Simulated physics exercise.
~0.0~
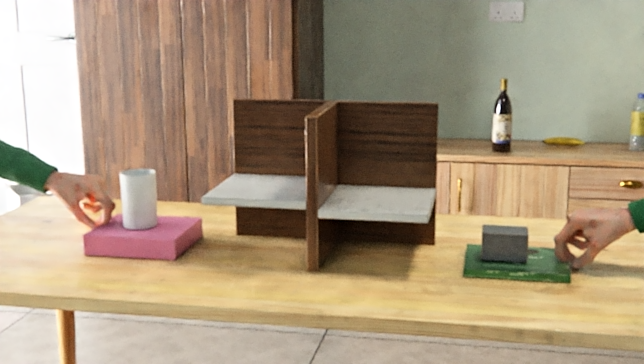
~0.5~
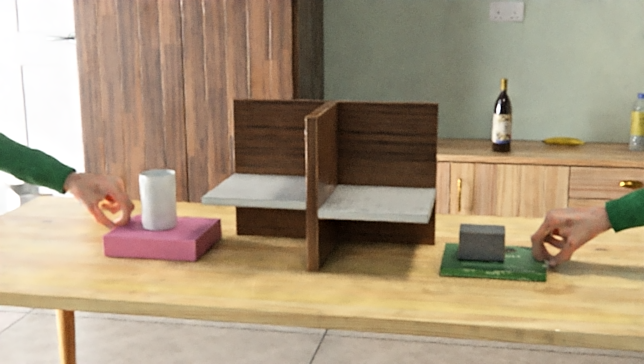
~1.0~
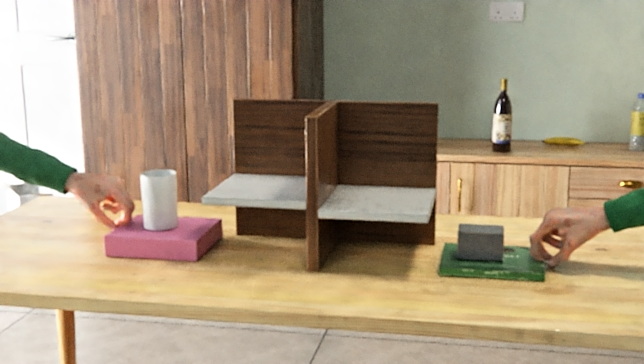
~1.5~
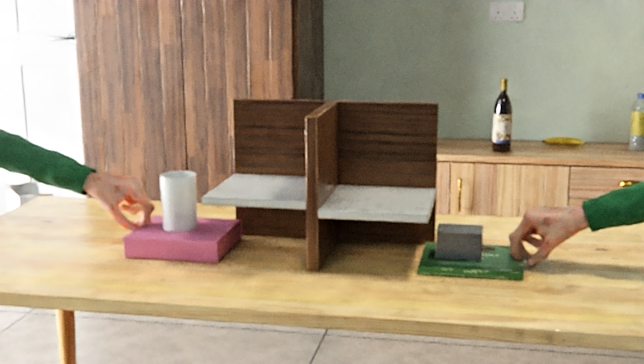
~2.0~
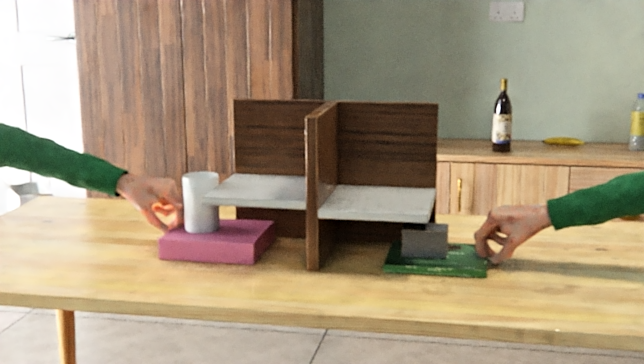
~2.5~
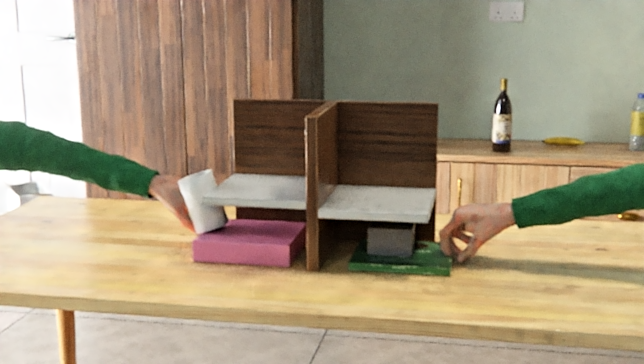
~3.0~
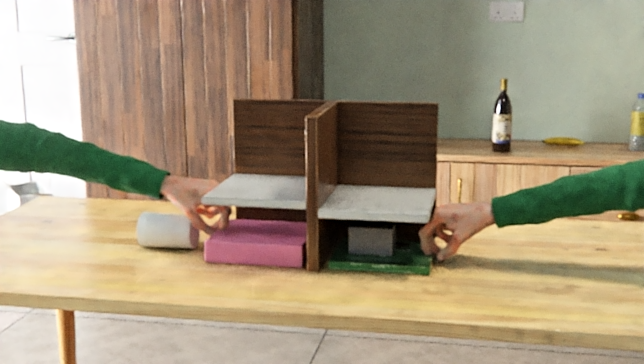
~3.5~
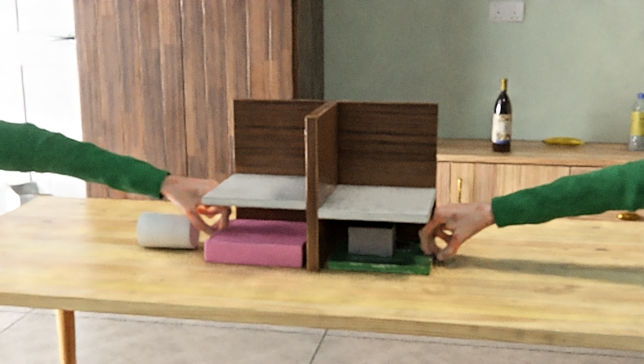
Two hands slid a pink block carrying a white cylinder and a green box carrying a grey block inward beneath a stand's shelves; the cylinder hit the left shelf, tipped and ended on its side outside, while the grey block passed underneath upright.
